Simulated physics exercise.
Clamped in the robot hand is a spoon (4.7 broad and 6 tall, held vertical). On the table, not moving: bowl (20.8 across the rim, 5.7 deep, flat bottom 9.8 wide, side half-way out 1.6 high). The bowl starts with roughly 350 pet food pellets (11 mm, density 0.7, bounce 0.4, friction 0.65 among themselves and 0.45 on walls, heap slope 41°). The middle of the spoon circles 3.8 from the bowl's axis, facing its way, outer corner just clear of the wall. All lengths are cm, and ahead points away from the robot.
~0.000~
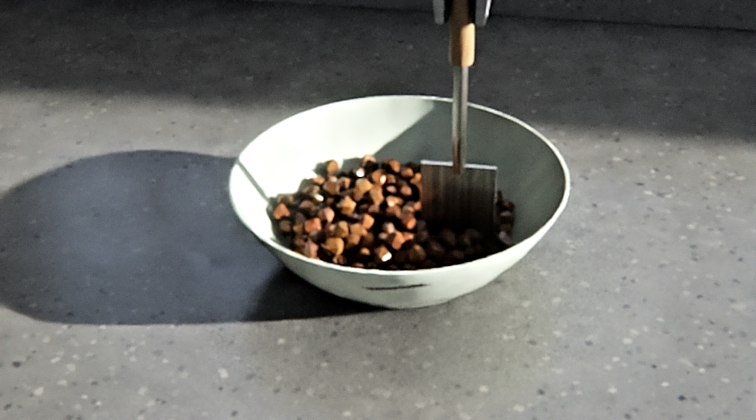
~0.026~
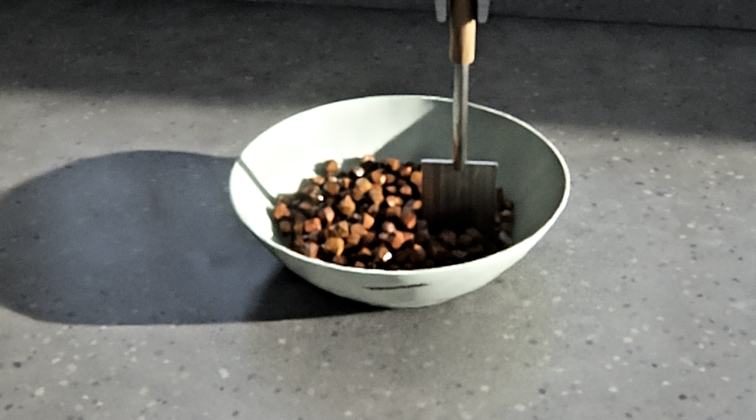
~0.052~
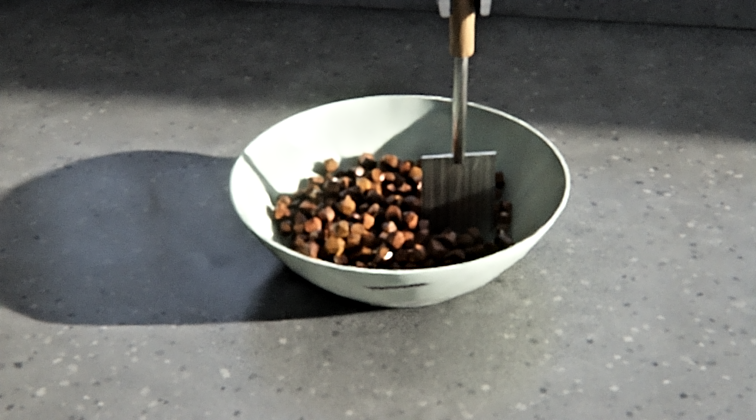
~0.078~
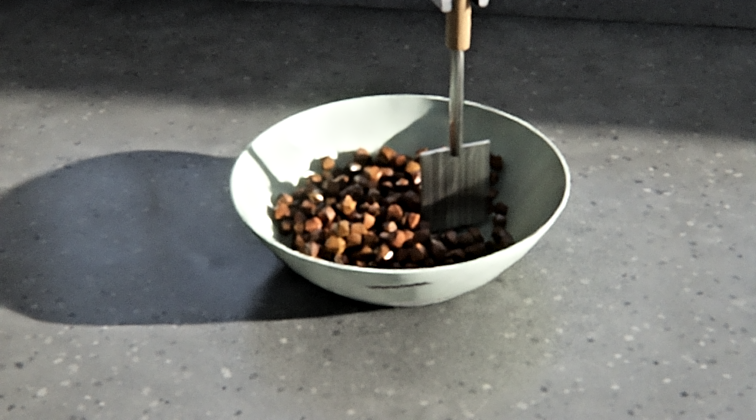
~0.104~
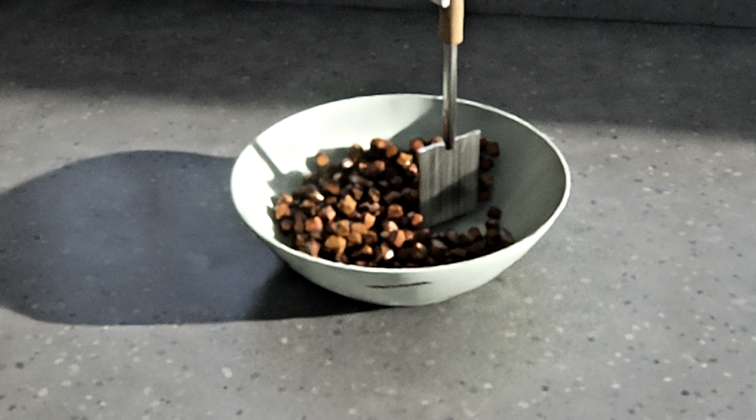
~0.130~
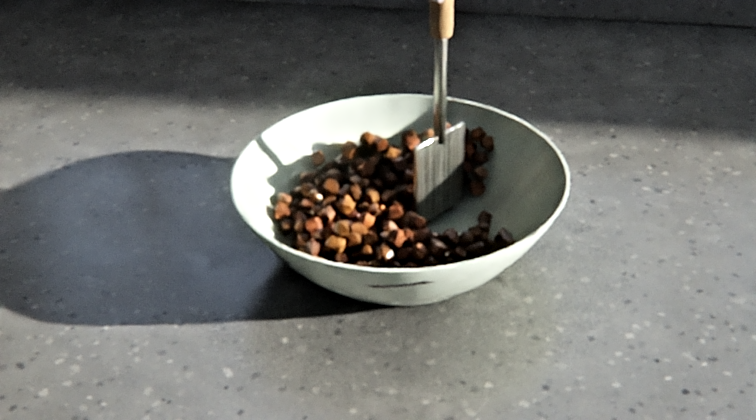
On a speckled grey countertop, a pale bowl of small brown chunks sits still while a gripper holds a flat metal blade upright in its right side. The blade sweeps slowly toward the back, turning slightly and pushing chunks along, leaving a bare patch of bowl at the right.
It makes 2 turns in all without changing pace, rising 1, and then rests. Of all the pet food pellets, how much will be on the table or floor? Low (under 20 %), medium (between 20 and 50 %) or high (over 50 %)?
Answer: Low; under 20 % of the pet food pellets finish on the table or floor.
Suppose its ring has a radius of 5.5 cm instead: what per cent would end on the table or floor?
It would be near 10 per cent.
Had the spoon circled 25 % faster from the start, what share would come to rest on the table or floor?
In that case some 5 per cent.
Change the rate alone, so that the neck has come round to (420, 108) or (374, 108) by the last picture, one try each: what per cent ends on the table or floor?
Some 10 and 30 per cent.
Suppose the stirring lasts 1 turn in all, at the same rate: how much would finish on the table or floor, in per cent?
It would be near 0 per cent.
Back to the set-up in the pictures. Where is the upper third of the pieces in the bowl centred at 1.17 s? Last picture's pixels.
At about (334, 244).
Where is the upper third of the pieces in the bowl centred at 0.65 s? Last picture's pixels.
Around (488, 226).
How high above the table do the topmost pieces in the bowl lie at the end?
Some 6.0 cm.
After 0.65 s, 317° round, highest piece 7 above the table; 345 in the bowl, 6 on the table or floor, 1 in flight or on the tool.
After 1.17 s, 219° round, highest piece 7 above the table; 341 in the bowl, 11 on the table or floor.
After 1.63 s, 0° round, highest piece 7 above the table; 339 in the bowl, 13 on the table or floor.
After 2.33 s, 0° round, highest piece 7 above the table; 339 in the bowl, 13 on the table or floor.
At rest, 339 in the bowl, 13 on the table or floor. That is 4 % on the table or floor.
